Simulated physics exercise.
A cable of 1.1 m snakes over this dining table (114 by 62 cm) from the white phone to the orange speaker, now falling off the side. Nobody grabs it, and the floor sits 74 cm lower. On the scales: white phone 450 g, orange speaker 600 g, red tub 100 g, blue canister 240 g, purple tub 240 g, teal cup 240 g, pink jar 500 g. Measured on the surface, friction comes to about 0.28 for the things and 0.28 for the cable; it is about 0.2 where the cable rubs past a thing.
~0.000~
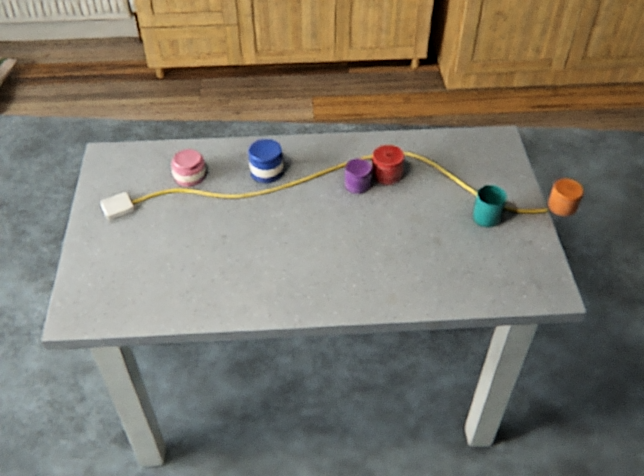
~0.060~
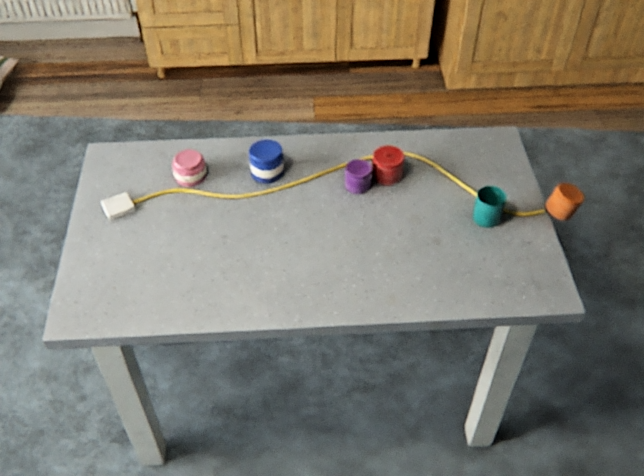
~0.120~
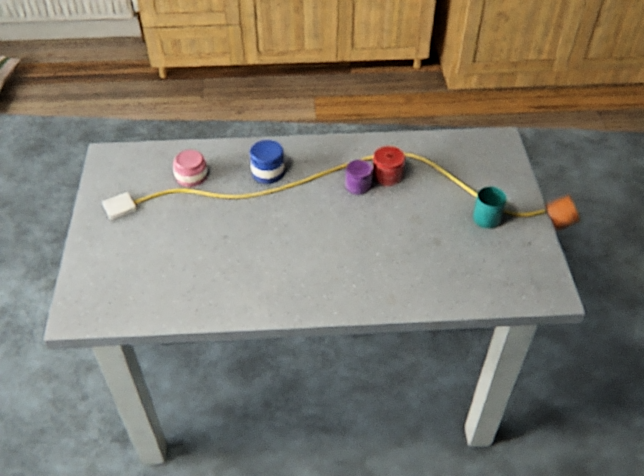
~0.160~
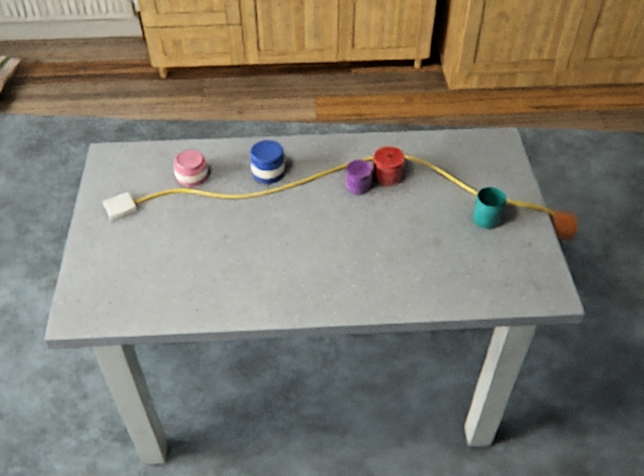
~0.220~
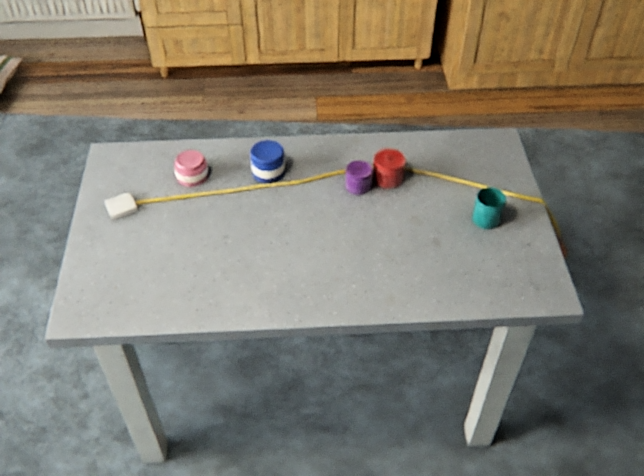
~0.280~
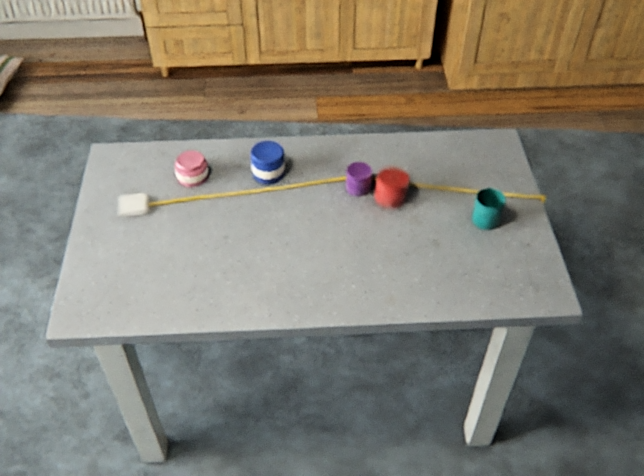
The clip opens on a gray table where a yellow cable winds past colorful containers, linking a white block to an orange cylinder at the right edge. The orange piece tips over the side and drops from view, the cable straightens, and then the red tub and white block shift slightly.
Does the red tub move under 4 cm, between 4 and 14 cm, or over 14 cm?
It ends in the long range.
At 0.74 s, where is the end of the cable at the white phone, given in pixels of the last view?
It sits close to (369, 183) in the last view.
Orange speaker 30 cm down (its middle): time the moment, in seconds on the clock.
That comes at 0.42 seconds.
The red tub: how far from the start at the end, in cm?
Red tub: 45 cm.
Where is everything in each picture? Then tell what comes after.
The first picture shows red tub (389, 155); cable runs through (429, 162) (267, 191) (177, 190).
The second picture shows orange speaker (568, 192); cable runs through (178, 190).
The third picture shows orange speaker (563, 213); cable runs through (179, 191).
The fourth picture shows orange speaker (559, 225); cable runs through (179, 191).
The fifth picture shows red tub (390, 159); orange speaker (550, 249); cable runs through (541, 201) (183, 197).
The sixth picture shows red tub (393, 178); cable runs through (288, 187) (196, 198).
At 0.5 s, the cable's tail end at (246, 196); red tub 33 cm off its start, white phone 27 cm off its start, orange speaker over the edge.
At 0.7 s, the cable's tail end at (369, 183); red tub 43 cm off its start, white phone 57 cm off its start, orange speaker over the edge.
At 1.0 s, the cable's tail end at (445, 177); red tub 43 cm off its start at (408, 296), white phone 77 cm off its start at (432, 170), orange speaker over the edge.
At 1.2 s, the cable's tail end at (473, 173); red tub 43 cm off its start, white phone 85 cm off its start, orange speaker over the edge.
At 2.4 s, the cable's tail end at (473, 173); red tub 43 cm off its start at (408, 296), white phone 85 cm off its start at (460, 166), orange speaker over the edge, purple tub 8 cm off its start at (371, 191).
